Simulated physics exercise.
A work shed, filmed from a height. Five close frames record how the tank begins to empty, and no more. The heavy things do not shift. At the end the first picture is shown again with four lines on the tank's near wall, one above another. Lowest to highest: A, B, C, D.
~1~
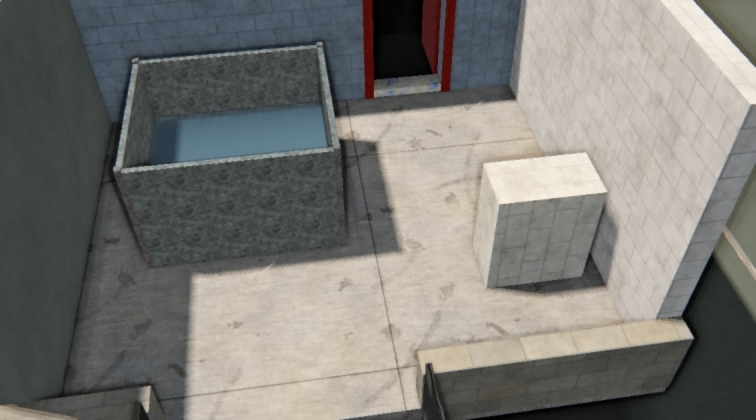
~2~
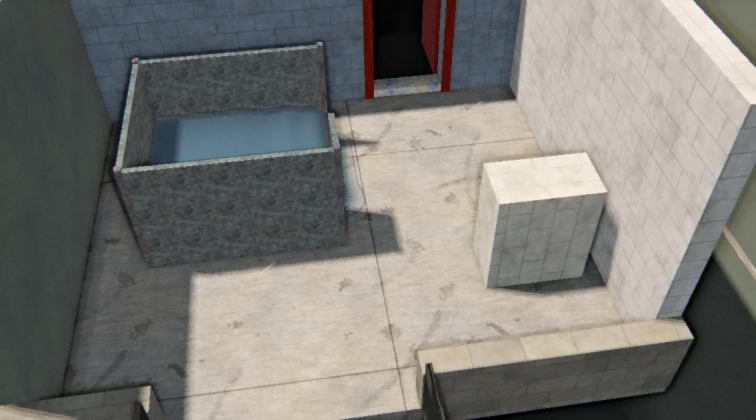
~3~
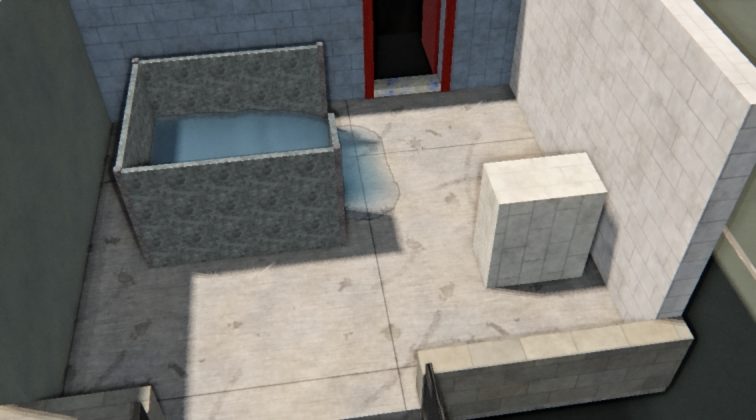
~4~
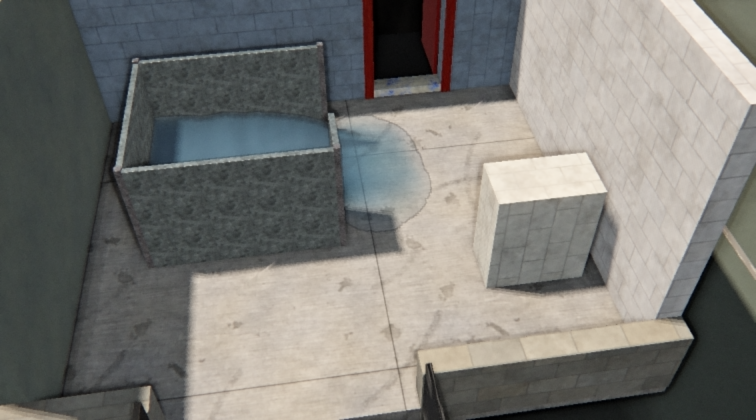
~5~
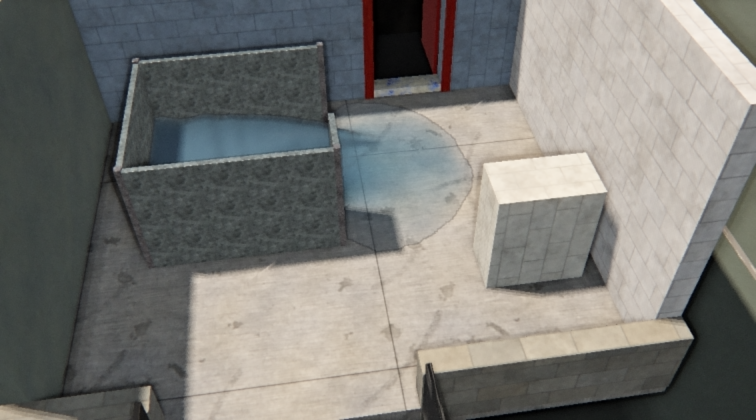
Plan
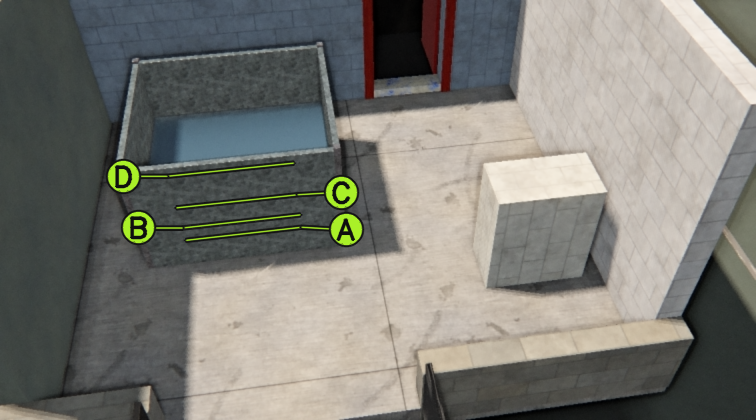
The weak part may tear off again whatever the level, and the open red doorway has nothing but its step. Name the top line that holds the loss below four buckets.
Mark A.
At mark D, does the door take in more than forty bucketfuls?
Yes, it does.
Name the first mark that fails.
That is mark B.
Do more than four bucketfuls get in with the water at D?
Yes, that goes wrong.
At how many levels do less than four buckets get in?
One.
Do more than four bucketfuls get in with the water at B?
Yes, that goes wrong.
In lime, A at (244, 233); B at (241, 221); C at (237, 201); D at (231, 169); from the bottom up A, B, C, D.
Choosing A, a bucket or two gets in.
Choosing B, about 10 bucketfuls get in.
Choosing C, dozens of bucketfuls pour in.
Choosing D, dozens of bucketfuls pour in.
